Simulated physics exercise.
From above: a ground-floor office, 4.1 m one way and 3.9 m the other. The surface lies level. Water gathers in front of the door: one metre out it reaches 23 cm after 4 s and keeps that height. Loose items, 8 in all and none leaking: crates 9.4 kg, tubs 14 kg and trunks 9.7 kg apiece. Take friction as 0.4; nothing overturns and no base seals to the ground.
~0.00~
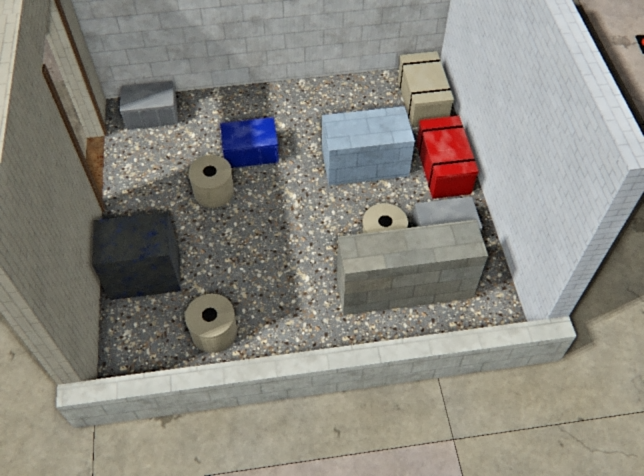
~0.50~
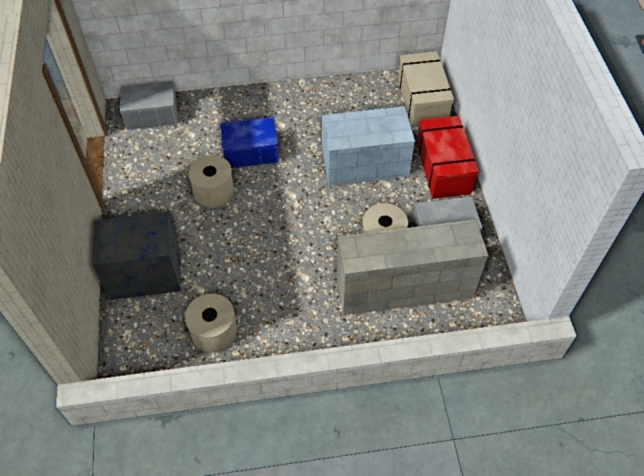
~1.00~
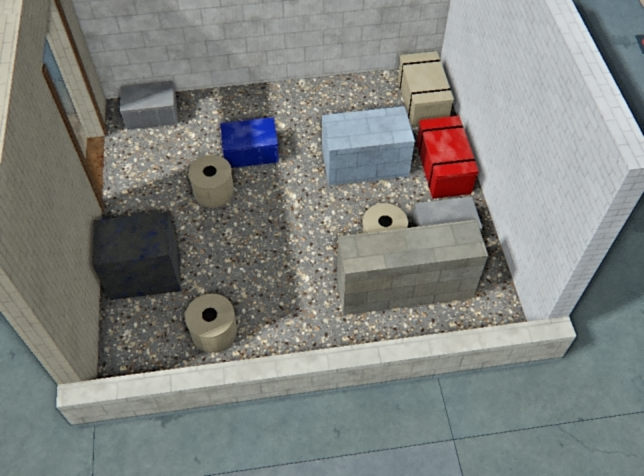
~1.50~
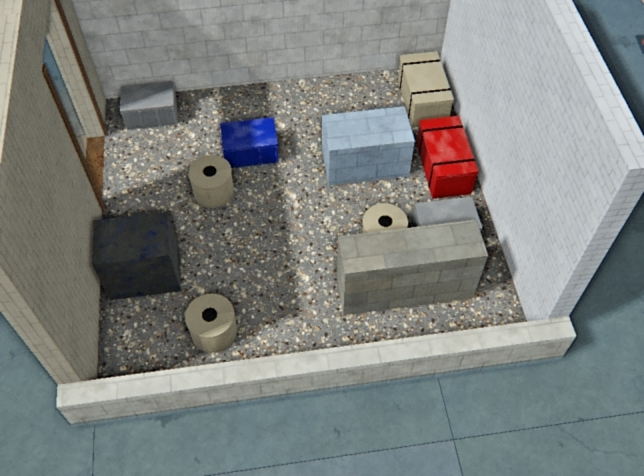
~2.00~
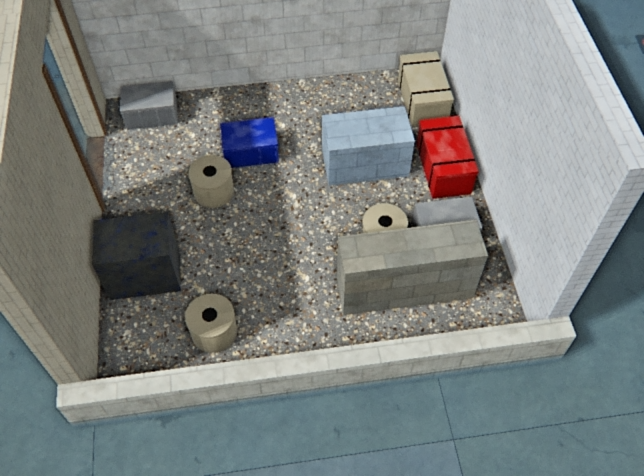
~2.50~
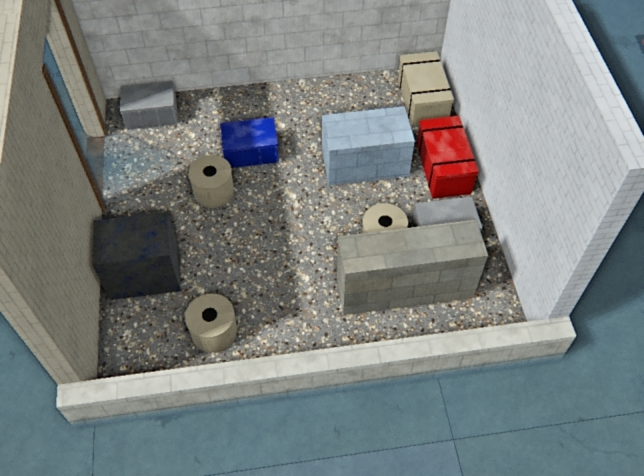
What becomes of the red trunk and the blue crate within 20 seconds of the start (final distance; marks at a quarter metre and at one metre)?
Red trunk moves a short way, blue crate ends far away.
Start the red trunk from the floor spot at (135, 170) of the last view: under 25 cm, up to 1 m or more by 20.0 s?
It travels far.
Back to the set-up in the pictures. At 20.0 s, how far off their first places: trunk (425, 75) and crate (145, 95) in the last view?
In turn: 80 cm, 120 cm.
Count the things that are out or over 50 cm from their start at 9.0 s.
3 of them.
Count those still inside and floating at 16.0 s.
8 of them.
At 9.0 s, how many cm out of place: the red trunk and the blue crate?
About 50 and 150 cm.
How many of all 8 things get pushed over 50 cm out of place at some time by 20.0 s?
6 of them.
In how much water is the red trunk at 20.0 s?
Roughly 15 cm.
After 4.0 s the red trunk is near (448, 145), 0.0 m from its start, aground; the blue crate is near (273, 130), 0.3 m from its start, aground; 0 afloat.
After 9.0 s the red trunk is near (440, 176), 0.5 m from its start, afloat; the blue crate is near (384, 105), 1.5 m from its start, afloat; 5 afloat.
After 16.0 s the red trunk is near (440, 171), 0.5 m from its start, afloat; the blue crate is near (407, 96), 1.8 m from its start, afloat; 8 afloat.
After 20.0 s the red trunk is near (436, 170), 0.5 m from its start, afloat; the blue crate is near (407, 94), 1.8 m from its start, afloat; 8 afloat.
